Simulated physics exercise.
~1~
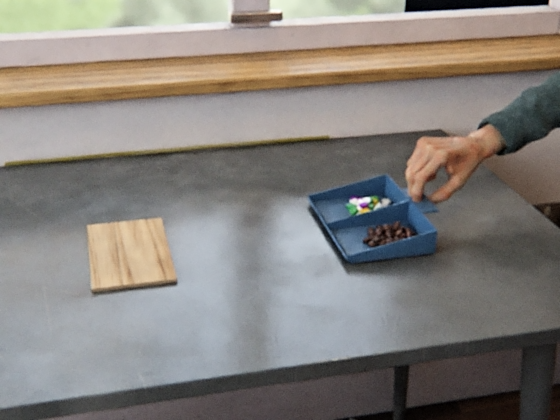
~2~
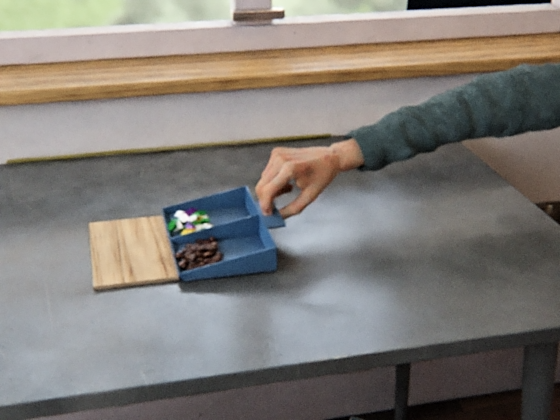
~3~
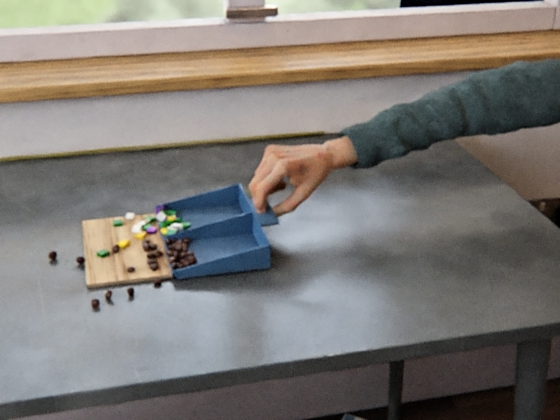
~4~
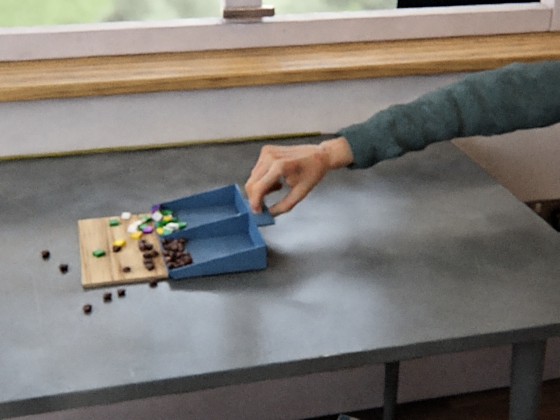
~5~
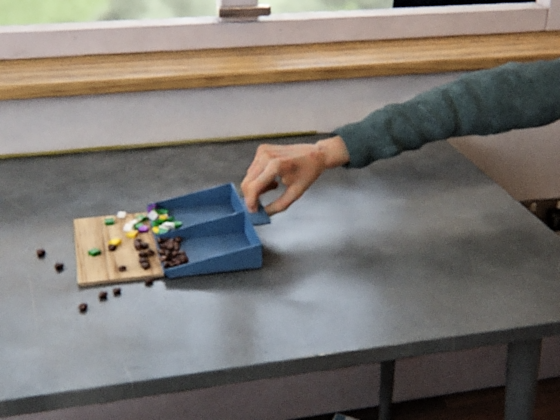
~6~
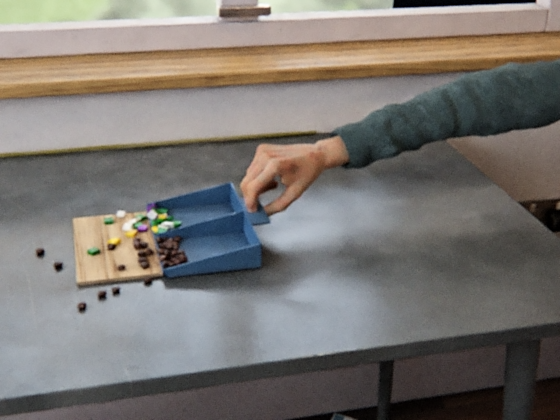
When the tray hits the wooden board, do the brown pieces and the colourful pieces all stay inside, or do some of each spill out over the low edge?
Some of each spill out over the low edge. Both the brown pieces nearer the viewer and the colourful ones farther away scatter onto the board, though part of each lot stays in the tray.
